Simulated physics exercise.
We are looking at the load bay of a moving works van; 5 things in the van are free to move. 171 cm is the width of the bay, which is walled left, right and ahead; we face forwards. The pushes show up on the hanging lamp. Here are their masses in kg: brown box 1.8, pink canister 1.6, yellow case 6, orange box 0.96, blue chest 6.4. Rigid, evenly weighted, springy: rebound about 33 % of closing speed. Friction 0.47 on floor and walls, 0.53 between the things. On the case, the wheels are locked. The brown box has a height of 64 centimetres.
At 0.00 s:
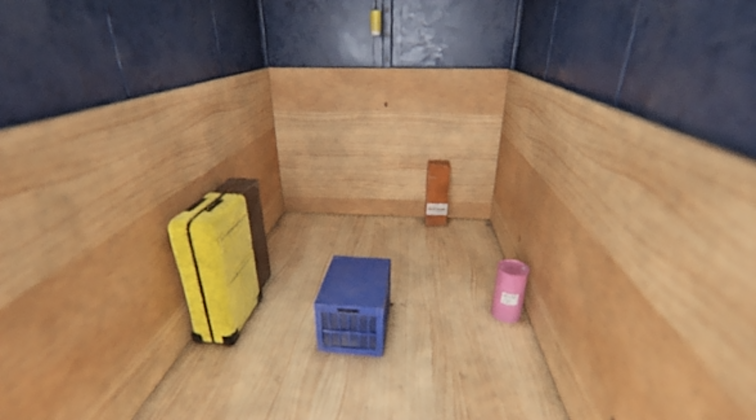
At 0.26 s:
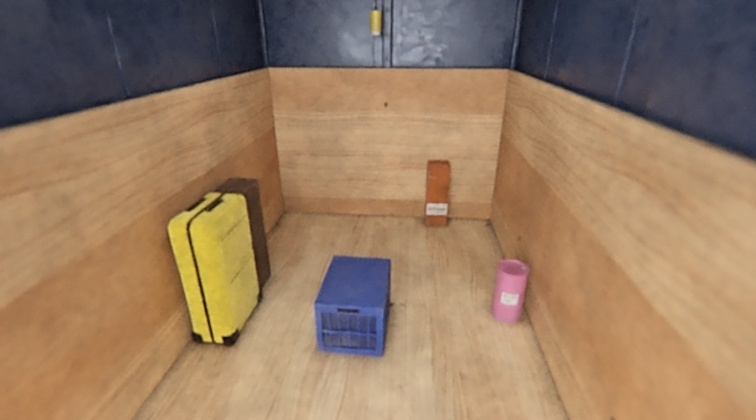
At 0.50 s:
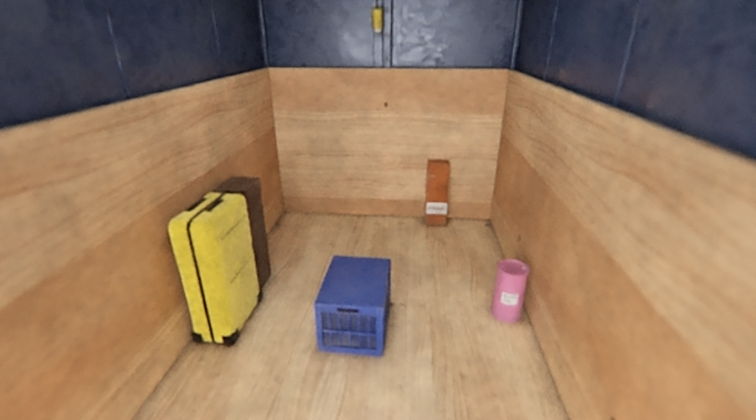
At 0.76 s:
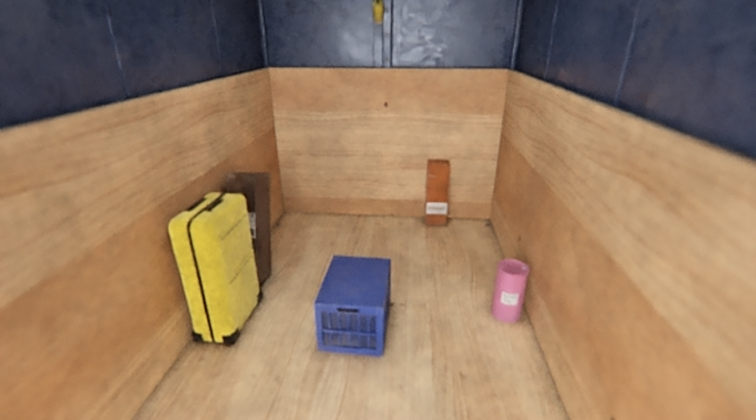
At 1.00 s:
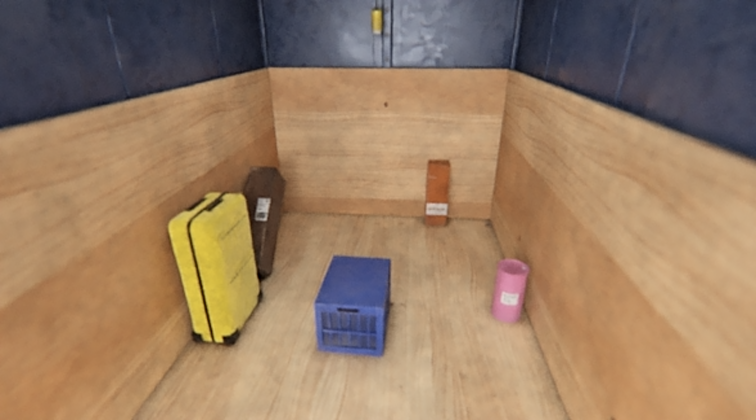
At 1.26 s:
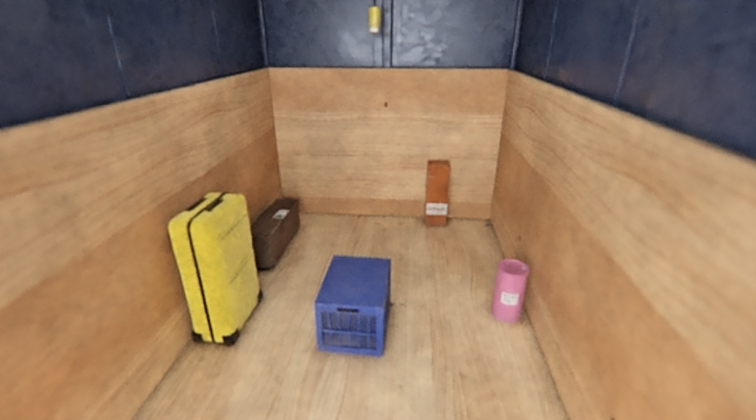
The brown box behind the yellow case on the left tipped away toward the back of the van and ended up on its side, while the blue chest, orange box and pink canister stayed put.
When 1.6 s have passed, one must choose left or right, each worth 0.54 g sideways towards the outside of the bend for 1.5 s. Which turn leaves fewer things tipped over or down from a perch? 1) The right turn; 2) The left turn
The right turn.
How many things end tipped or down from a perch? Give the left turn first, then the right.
Heading left gives 3 while heading right gives 2.
Turning left. Around 2.16 s, push 0.54 g right; brown box on its side near (281, 231); pink canister shifted 4 cm near (517, 291); orange box at 30° to upright.
Around 2.66 s, push 0.54 g right; brown box on its side near (310, 233); pink canister shifted 4 cm near (517, 291); yellow case at 62° to upright.
Around 2.86 s, push 0.52 g right; brown box on its side near (328, 233); pink canister shifted 4 cm near (516, 290); yellow case at 59° to upright.
Finally (3.7 s), on their side or leaning hard in the van, brown box, yellow case and orange box; not toppled but over 15 cm from the start, blue chest; pink canister still in place (within 15 cm). Final places as that camera would see them, brown box near (349, 234), pink canister near (516, 288).
Turning right instead, brown box and orange box tipped over or down from a perch, 2 of 5 in all.
